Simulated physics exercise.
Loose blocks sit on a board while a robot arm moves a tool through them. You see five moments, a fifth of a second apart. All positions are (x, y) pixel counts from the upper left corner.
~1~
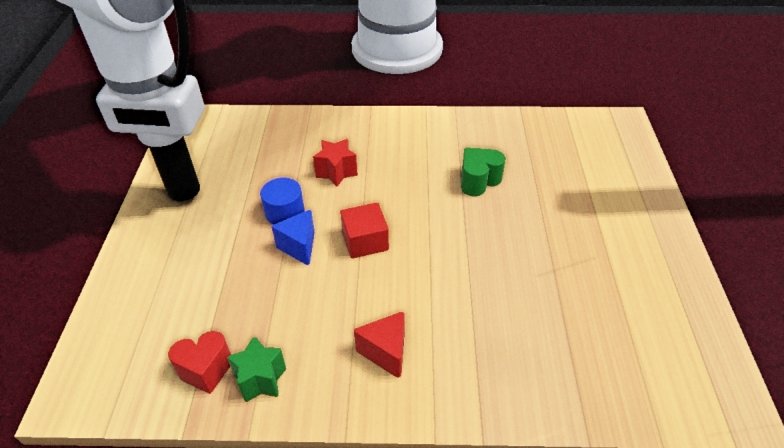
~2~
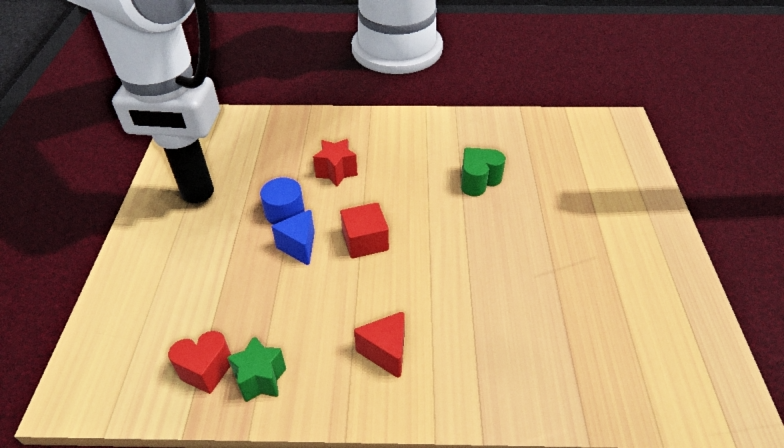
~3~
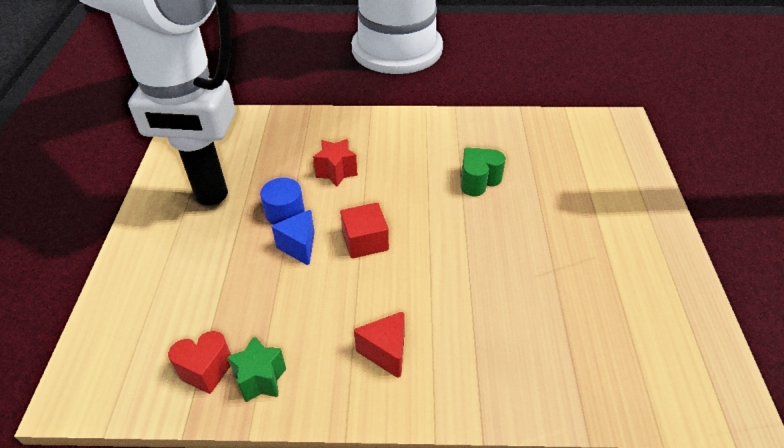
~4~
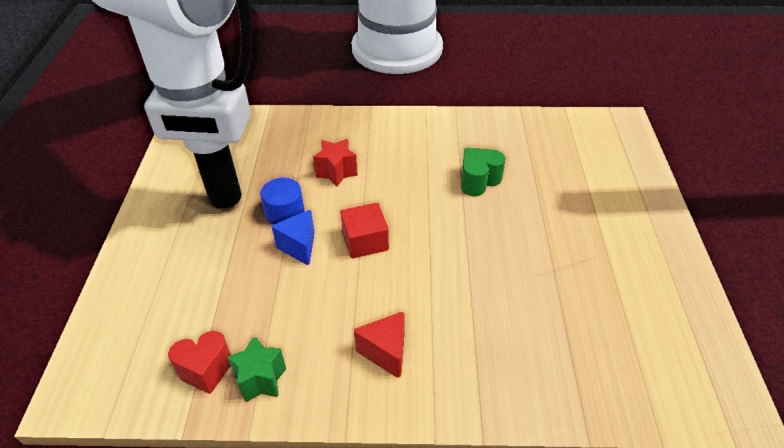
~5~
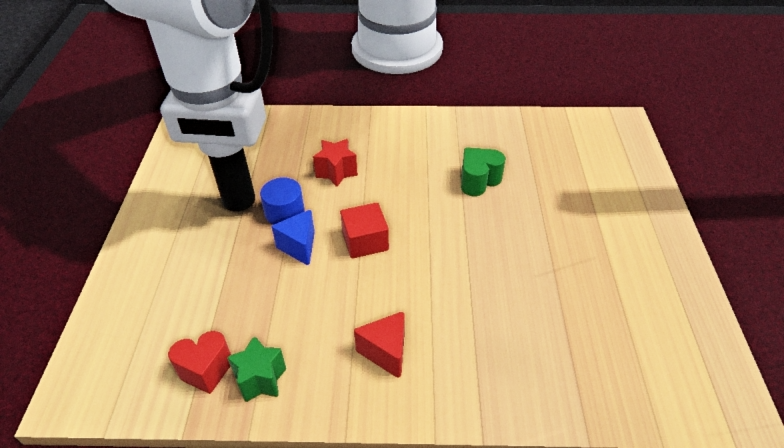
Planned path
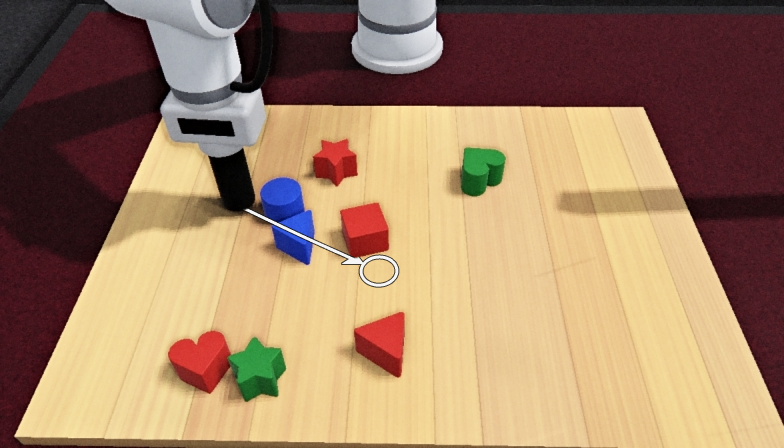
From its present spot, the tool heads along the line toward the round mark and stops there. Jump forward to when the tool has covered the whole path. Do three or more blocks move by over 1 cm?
Yes.
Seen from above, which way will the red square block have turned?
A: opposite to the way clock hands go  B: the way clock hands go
Choice A: Opposite to the way clock hands go.
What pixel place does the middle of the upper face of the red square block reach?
That would be at about pixel (386, 219).
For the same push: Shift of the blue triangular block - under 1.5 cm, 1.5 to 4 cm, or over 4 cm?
Beyond 4 cm.
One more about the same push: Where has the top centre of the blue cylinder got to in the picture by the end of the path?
The centre of its top face lies at (329, 195).
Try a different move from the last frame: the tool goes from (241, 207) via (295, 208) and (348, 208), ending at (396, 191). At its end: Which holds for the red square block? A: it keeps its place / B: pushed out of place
B - pushed out of place.
Path on the board, straight from (241, 207) to (379, 271).
What follows on the original path. One third of the way, tool at (283, 221); blue cylinder at (316, 194).
Two thirds of the way, tool at (329, 242); blue cylinder at (329, 195); blue triangular block at (326, 253), turned 35° clockwise.
At the end, tool at (379, 264); blue cylinder at (329, 195); blue triangular block at (331, 261), turned 60° clockwise; red square block at (386, 219), turned 40° anticlockwise; red triangular block in place.
